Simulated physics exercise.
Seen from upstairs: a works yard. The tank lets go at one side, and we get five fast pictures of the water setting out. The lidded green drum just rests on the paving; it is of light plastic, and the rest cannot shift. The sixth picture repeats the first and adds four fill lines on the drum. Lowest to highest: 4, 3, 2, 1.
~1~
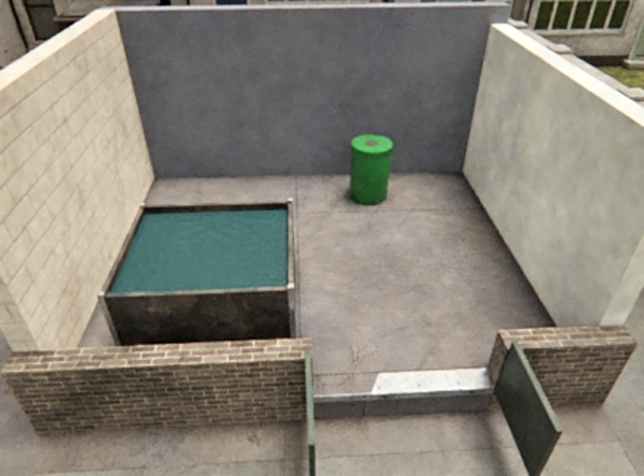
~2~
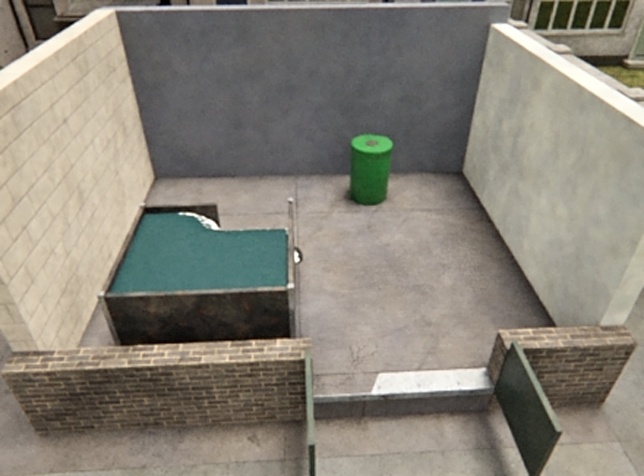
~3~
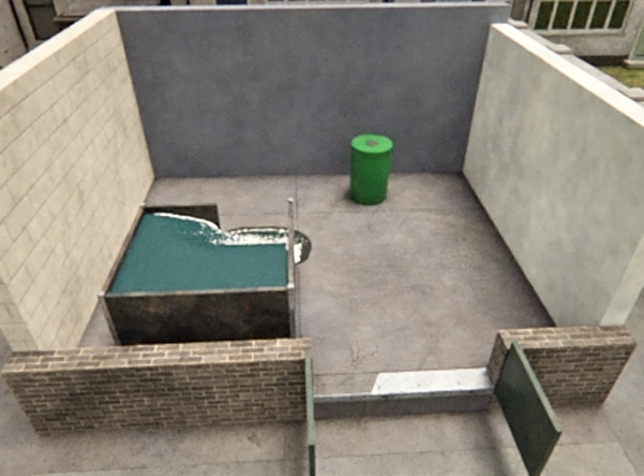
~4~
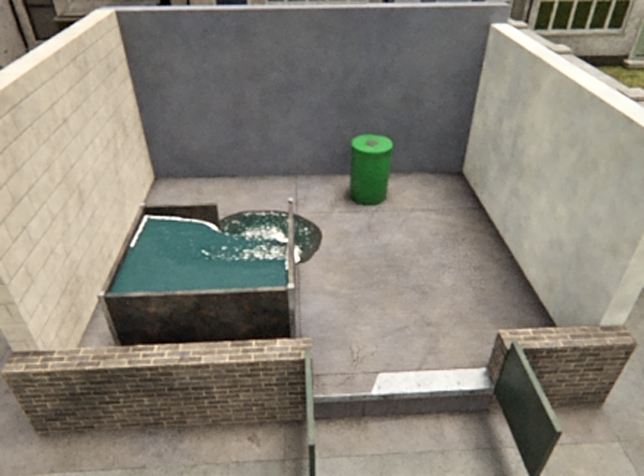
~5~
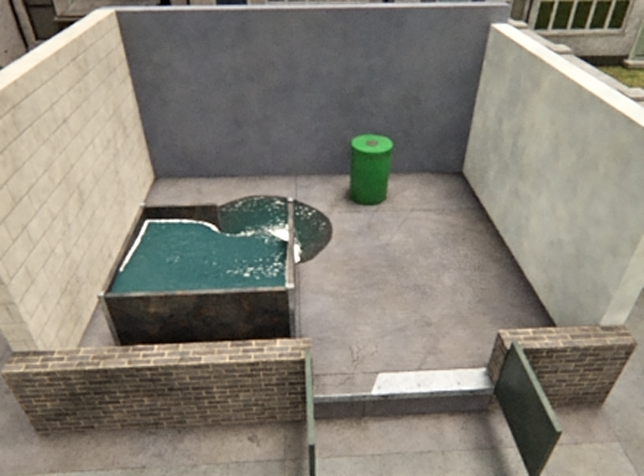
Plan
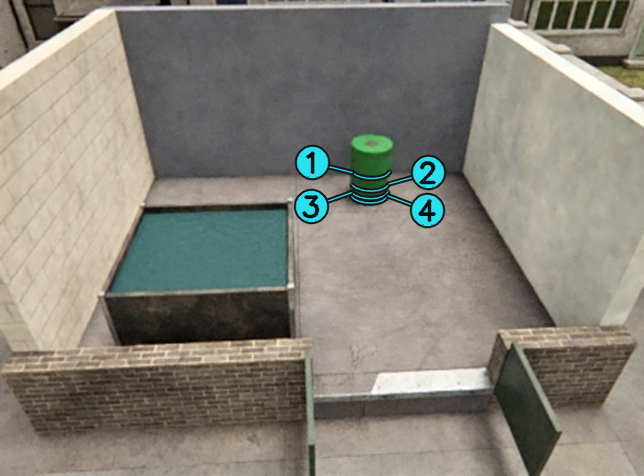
At first, a tank of dark green water stands full at the left of a walled yard, with a green drum near the back wall and a gate open in front. Then the tank's back right corner is open and water pours out there, spreading across the ground in a rounded, widening pool.
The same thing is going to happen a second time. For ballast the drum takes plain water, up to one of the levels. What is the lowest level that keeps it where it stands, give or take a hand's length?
I would pick line 1.
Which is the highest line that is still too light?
2.
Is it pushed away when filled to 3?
Yes, it does.
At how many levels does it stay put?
One of them.
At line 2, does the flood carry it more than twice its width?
No.
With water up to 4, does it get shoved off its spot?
Yes, it does.
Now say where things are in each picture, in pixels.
Lid of the green drum at (371, 143); tank full, its middle at (209, 248); open gate at (405, 338).
Water covers 2 % of the ground, mostly out of sight from here.
Water covers 5 % of the ground, mostly out of sight from here.
Water covers 9 % of the ground and is seen nearest the drum at (311, 230).
Lid of the green drum at (371, 143); water covers 13 % of the ground and is seen nearest the drum at (314, 211).
On the marked copy, 1 at (373, 178); 2 at (372, 191); 3 at (371, 198); 4 at (371, 203); from the bottom up 4, 3, 2, 1.
Choosing 1, it does not move.
Choosing 2, it is pushed about half its own width away.
Choosing 3, it is pushed about 5 times its own width away.
Choosing 4, it is pushed about 4 times its own width away.
